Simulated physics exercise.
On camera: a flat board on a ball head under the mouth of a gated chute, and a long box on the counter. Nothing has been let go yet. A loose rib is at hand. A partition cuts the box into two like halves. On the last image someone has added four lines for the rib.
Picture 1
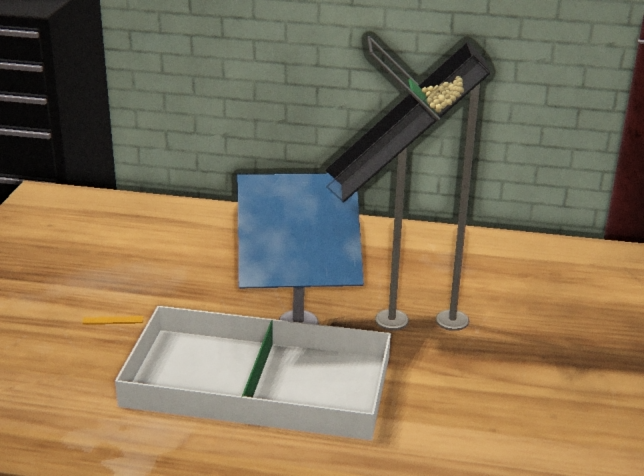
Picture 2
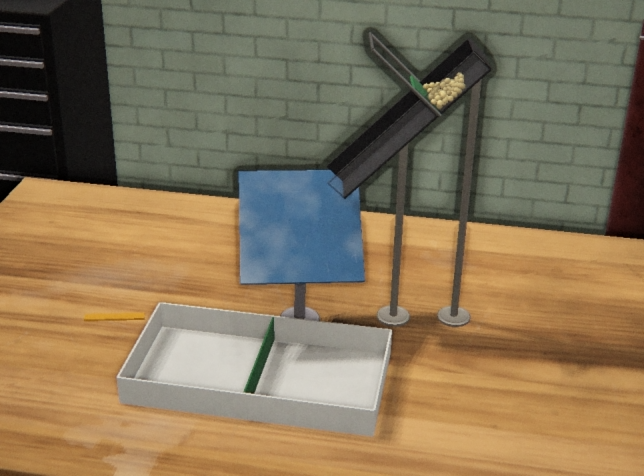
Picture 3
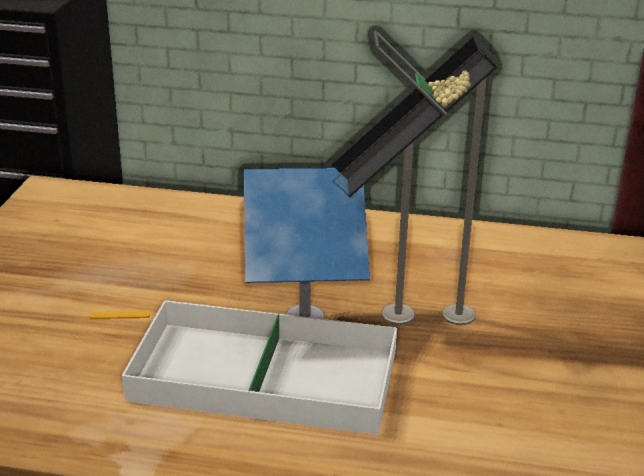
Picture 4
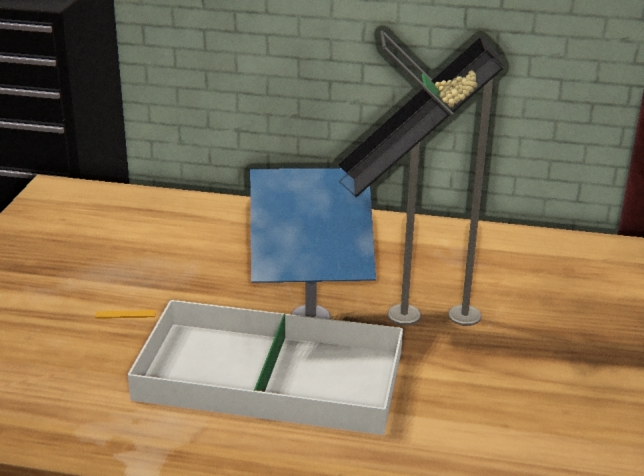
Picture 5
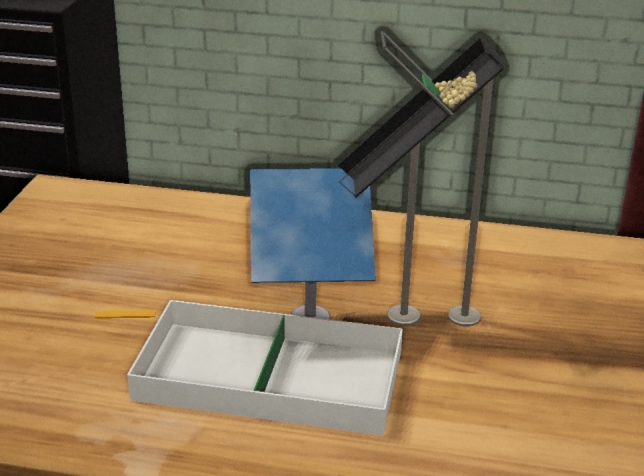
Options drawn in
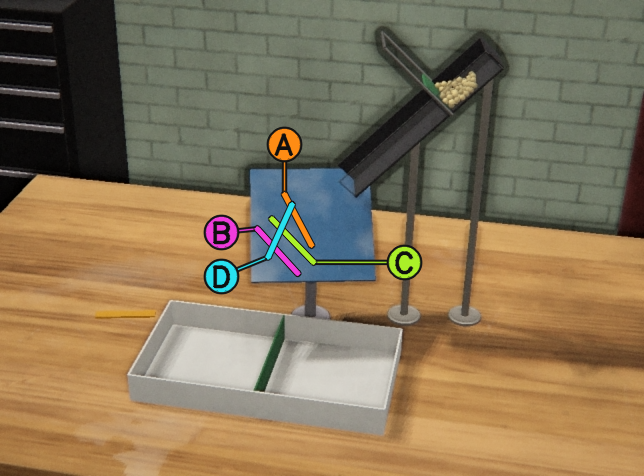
A heap of pale beans sat behind the closed gate of a dark sloping chute, above a tilted blue board and a divided box, and nothing moved except the view, which shifted slightly.
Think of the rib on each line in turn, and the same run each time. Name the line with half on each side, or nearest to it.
D.
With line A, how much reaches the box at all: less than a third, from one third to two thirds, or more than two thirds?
More than two thirds.
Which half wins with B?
More lands on the right.
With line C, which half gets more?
Right.
On the marked copy, line A from (284, 194) to (311, 245); line B from (257, 228) to (297, 273); line C from (271, 218) to (313, 262); line D from (292, 204) to (268, 257).
For line A, of what is caught, about a tenth in the left half, almost all in the right.
For line B, of what is caught, about a tenth in the left half, the larger part in the right.
For line C, of what is caught, about a tenth in the left half, the larger part in the right.
For line D, of what is caught, roughly two thirds in the left half, roughly a third in the right.
